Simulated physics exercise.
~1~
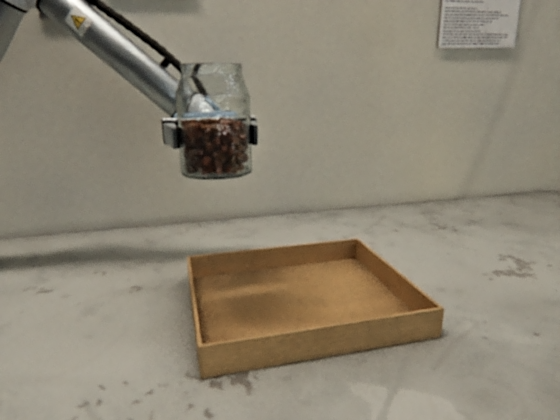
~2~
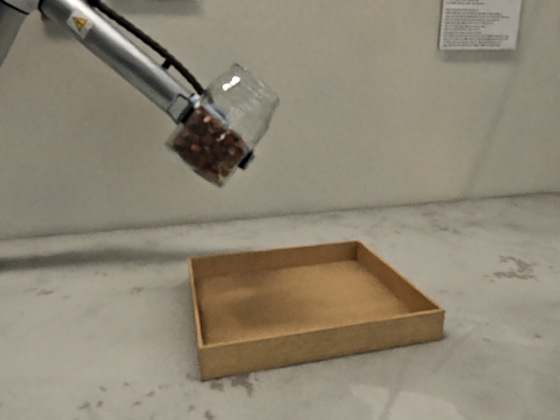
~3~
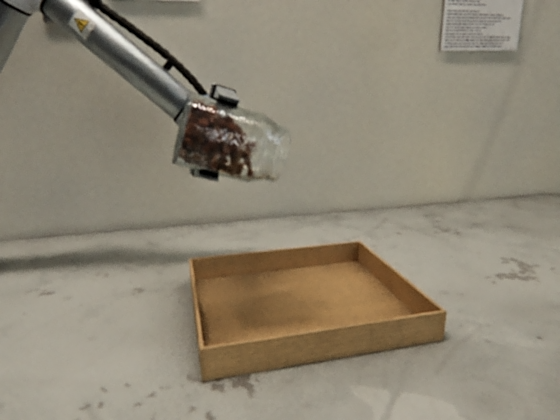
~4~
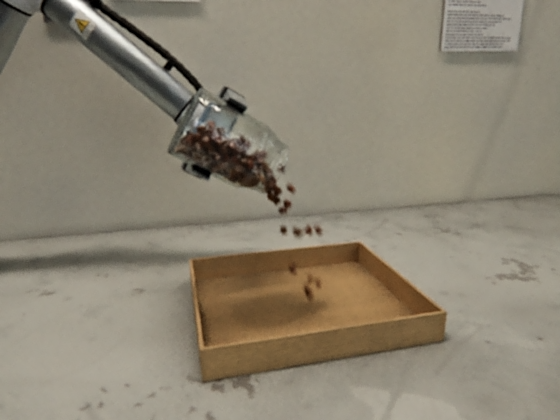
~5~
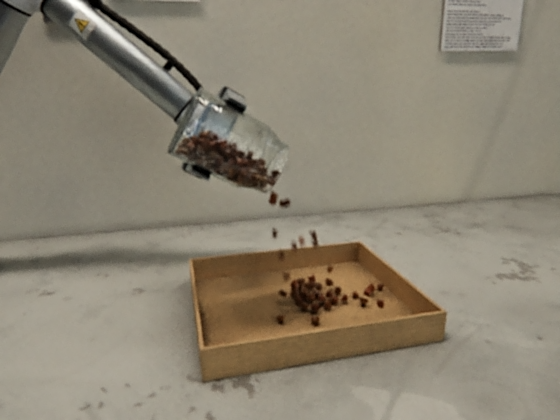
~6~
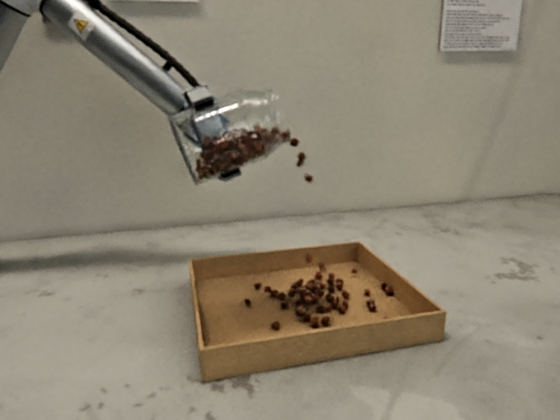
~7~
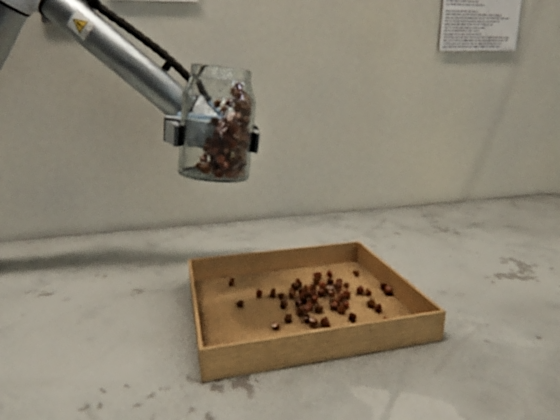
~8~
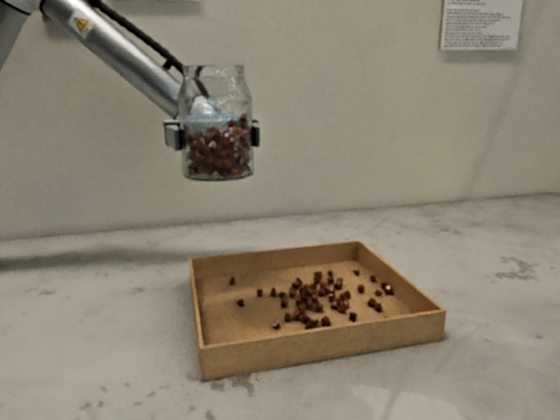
Robot arm tipping a glass jar, spilling some reddish-brown pellets into a shallow wooden tray, then returning it upright still partly filled.
